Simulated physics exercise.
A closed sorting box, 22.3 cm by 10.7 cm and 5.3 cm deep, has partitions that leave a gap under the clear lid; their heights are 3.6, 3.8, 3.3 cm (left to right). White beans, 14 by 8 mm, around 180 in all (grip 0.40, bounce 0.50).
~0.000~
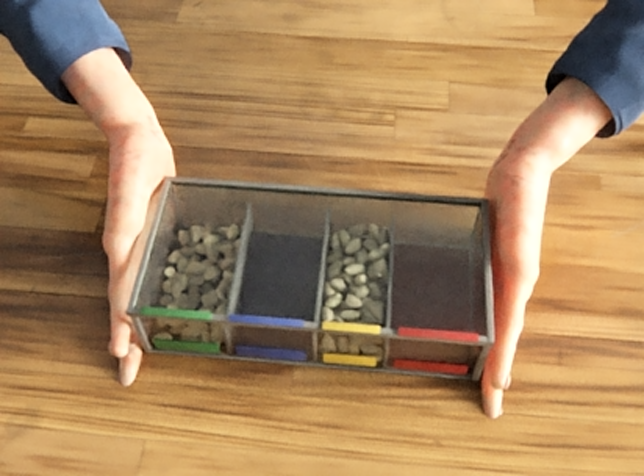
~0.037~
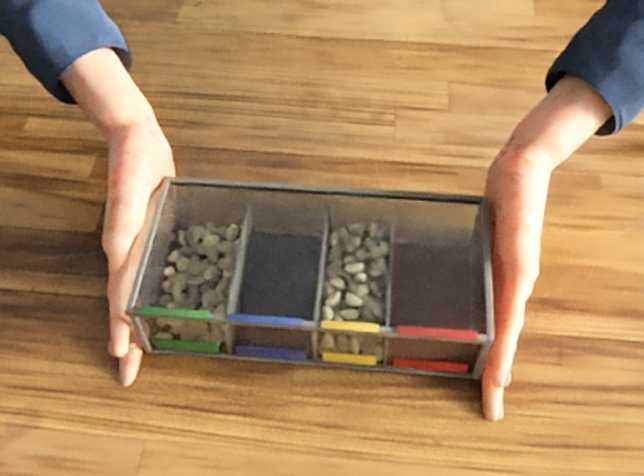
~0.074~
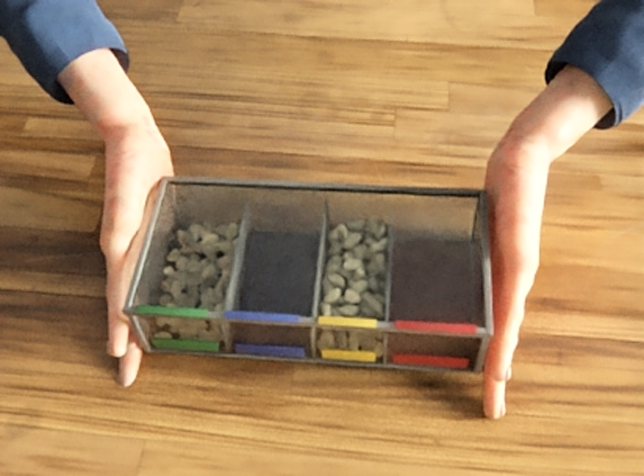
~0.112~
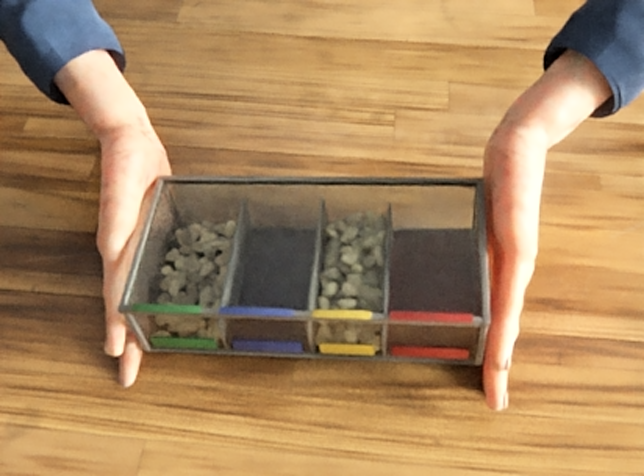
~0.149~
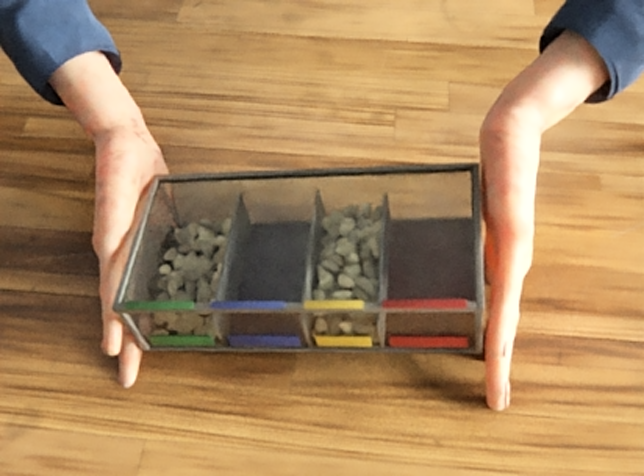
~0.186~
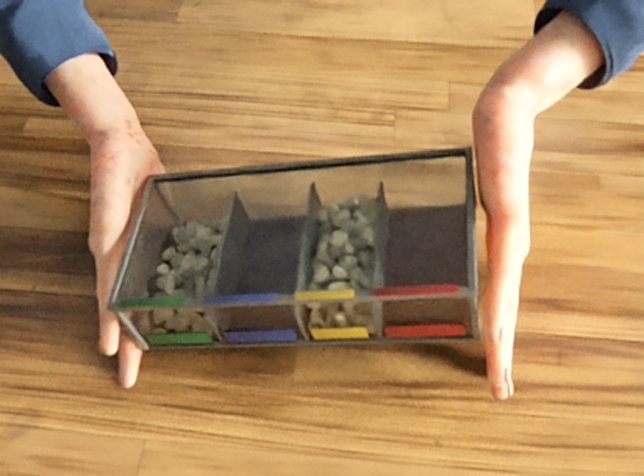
Two hands holding a clear-lidded box with pale beans in its green and yellow sections, gradually tilting it as the right end rises.
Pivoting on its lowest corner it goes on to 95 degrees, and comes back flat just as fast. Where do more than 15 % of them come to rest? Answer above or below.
Red compartment: Below; blue compartment: Below; green compartment: Above; yellow compartment: Above.
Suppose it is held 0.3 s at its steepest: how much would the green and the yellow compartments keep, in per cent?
In that case green 65; yellow 30.
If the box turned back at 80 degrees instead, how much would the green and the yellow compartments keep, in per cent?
In that case green 45; yellow 45.
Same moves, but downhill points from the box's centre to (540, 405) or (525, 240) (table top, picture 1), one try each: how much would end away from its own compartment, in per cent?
About 60 and 50 per cent.
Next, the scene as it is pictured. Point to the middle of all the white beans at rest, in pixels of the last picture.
Near (223, 274).
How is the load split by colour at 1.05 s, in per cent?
Red 0; blue 5; green 45; yellow 50.
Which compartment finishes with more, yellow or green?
It is the green one.
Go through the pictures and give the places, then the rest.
In the first picture, box tilt 0 degrees, front corners at (134, 310) and (487, 338); green 40 %, yellow 60 %.
In the second picture, box tilt 1 degrees, front corners at (133, 309) and (486, 336).
In the third picture, box tilt 2 degrees, front corners at (131, 308) and (485, 330).
In the fourth picture, box tilt 5 degrees, front corners at (126, 307) and (482, 319), lowest corner left back.
In the fifth picture, box tilt 9 degrees, front corners at (120, 306) and (477, 304), lowest corner left back.
In the sixth picture, box tilt 13 degrees, front corners at (114, 304) and (469, 288), lowest corner left back; green 40 %, yellow 60 %. Its pace works out near 100 degrees a second.
After 1.05 s, tilt 95 degrees; blue 5 %, green 45 %, yellow 50 %.
Then, at 1.62 s, tilt 43 degrees; blue 5 %, green 55 %, yellow 40 %.
Then, at 2.25 s, tilt 0 degrees; blue 5 %, green 55 %, yellow 40 %.
In the end, at 2.8 s, red 0 %, blue 5 %, green 55 %, yellow 40 %.
